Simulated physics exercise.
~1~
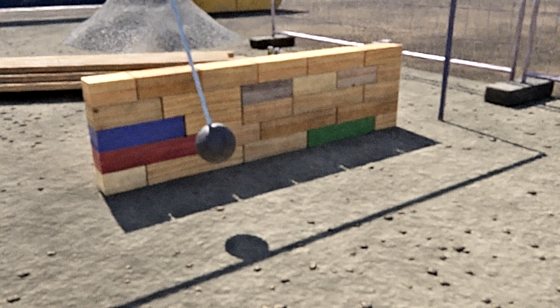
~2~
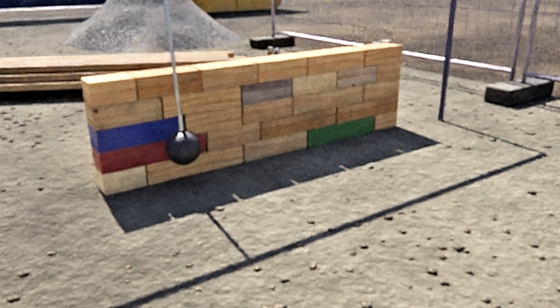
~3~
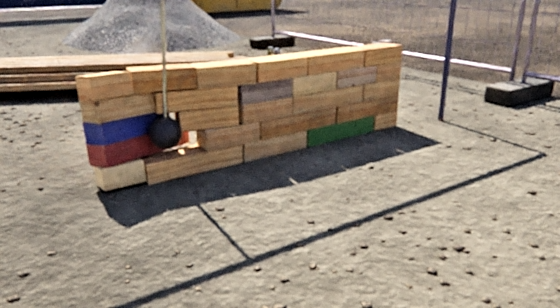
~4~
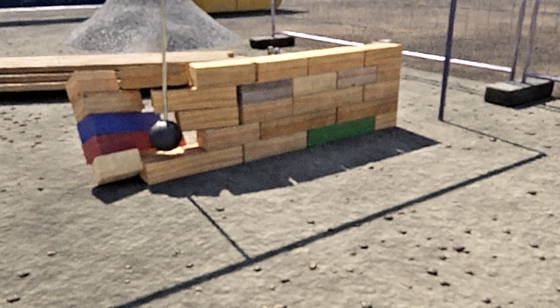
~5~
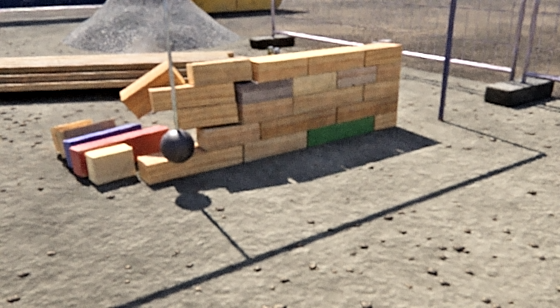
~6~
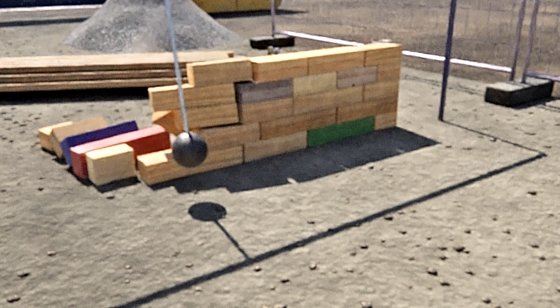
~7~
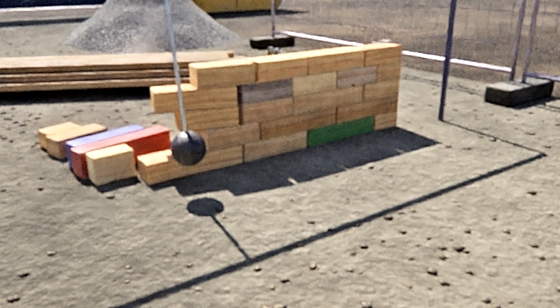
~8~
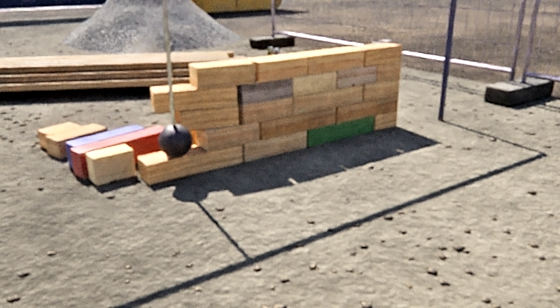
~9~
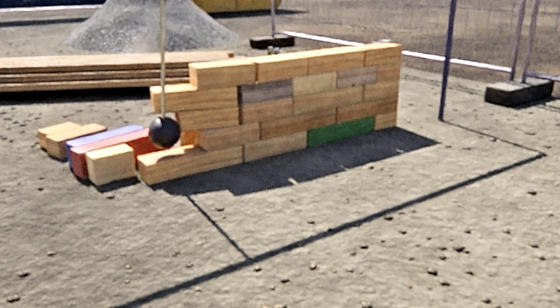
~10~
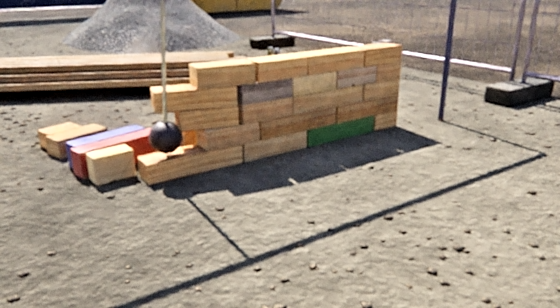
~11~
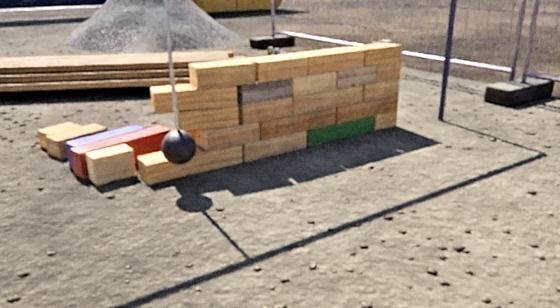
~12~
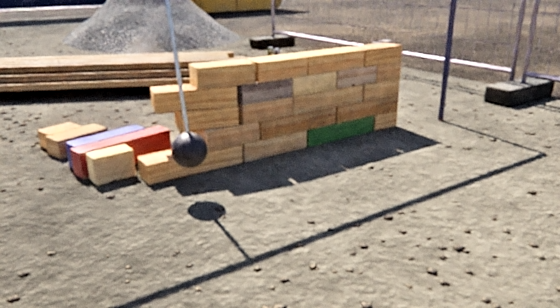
A dark ball on a line swung into the left end of a low wall of loose wooden blocks, knocking the red and blue ones and several others to the ground, then kept swaying while the rest, including the green block, stayed standing.
